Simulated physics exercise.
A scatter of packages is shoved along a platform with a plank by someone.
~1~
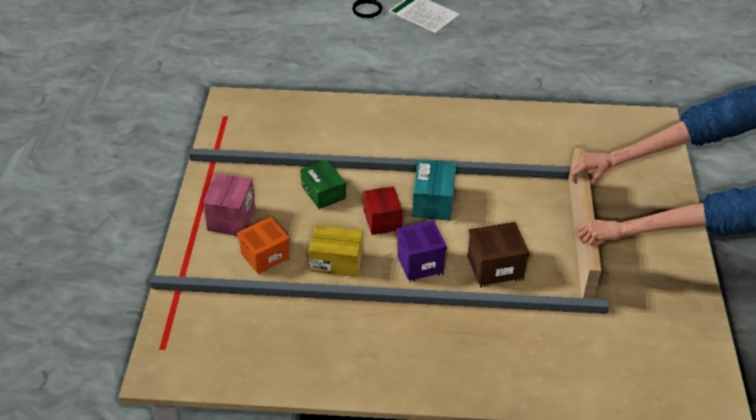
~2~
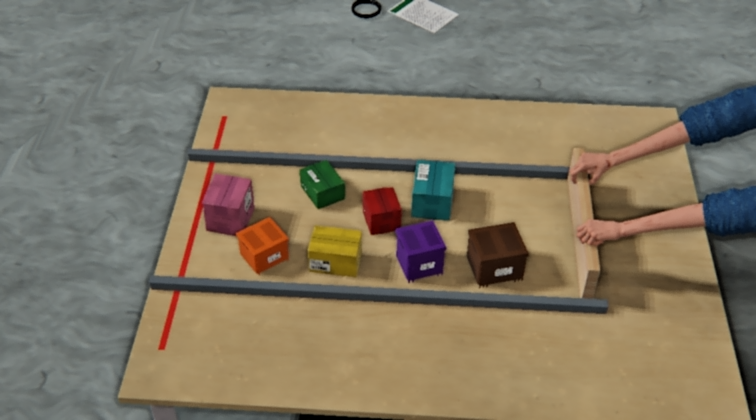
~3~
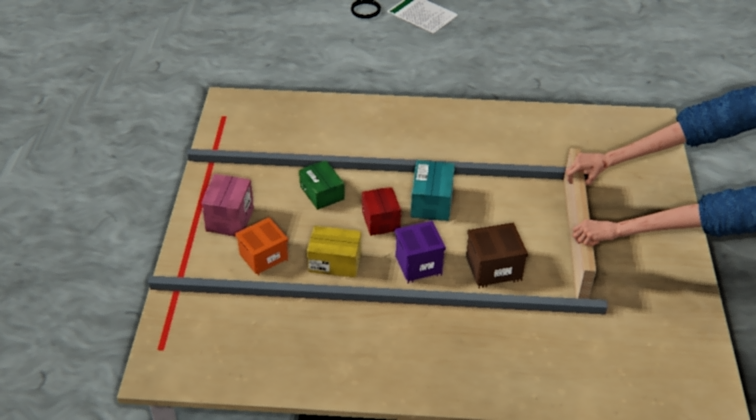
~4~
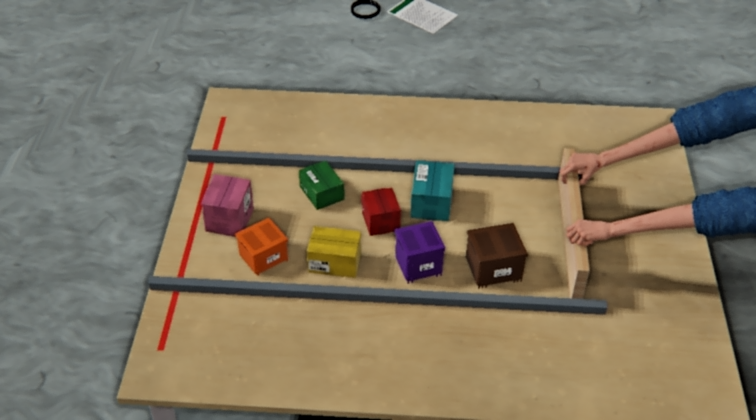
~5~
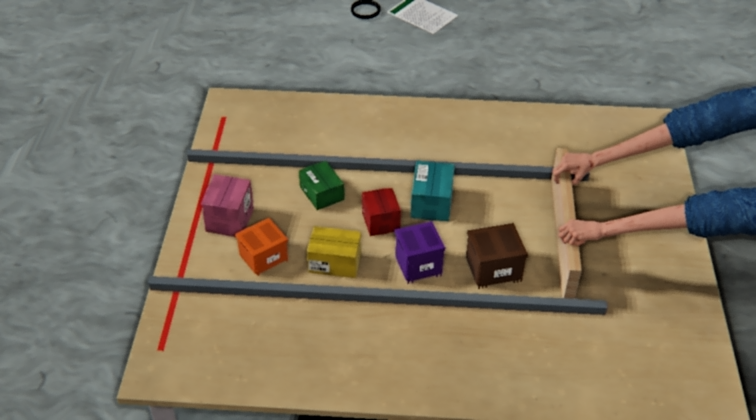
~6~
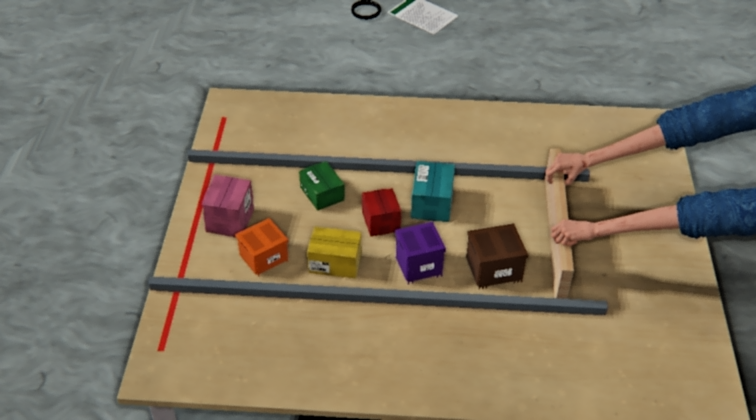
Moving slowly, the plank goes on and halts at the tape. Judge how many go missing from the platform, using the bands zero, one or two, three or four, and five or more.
My judgement: Five or more go missing.
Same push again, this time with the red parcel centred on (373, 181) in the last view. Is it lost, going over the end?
In that case it ends up off.
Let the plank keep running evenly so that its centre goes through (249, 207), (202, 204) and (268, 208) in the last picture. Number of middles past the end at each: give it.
Respectively 3, 6 and 2.
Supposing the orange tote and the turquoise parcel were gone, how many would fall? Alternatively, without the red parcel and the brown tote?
You'd get 3 in the first case and 4 in the second one.
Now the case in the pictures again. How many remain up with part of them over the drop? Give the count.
That adds up to 2.
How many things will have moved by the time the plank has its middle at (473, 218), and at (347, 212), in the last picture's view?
At the first spot 2, then 7.
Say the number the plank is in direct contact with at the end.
Total: 2.
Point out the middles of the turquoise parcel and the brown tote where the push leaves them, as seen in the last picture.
Turquoise parcel: (184, 179); brown tote: (163, 235).
Early on, none off yet; pink parcel at rest near (228, 206); orange tote at rest near (263, 248); green parcel at rest near (322, 186).
A while later, none off yet; pink parcel at rest near (228, 206); orange tote travelled well along near (195, 242); green parcel travelled a little near (300, 182).
Further along, one off so far; pink parcel travelled about its own width near (173, 206); orange tote down on the ground near (112, 322); green parcel travelled well along near (218, 177).
Finally, the number that fall off is five or more; lost, purple tote, red parcel, yellow parcel, green parcel, orange tote and pink parcel.
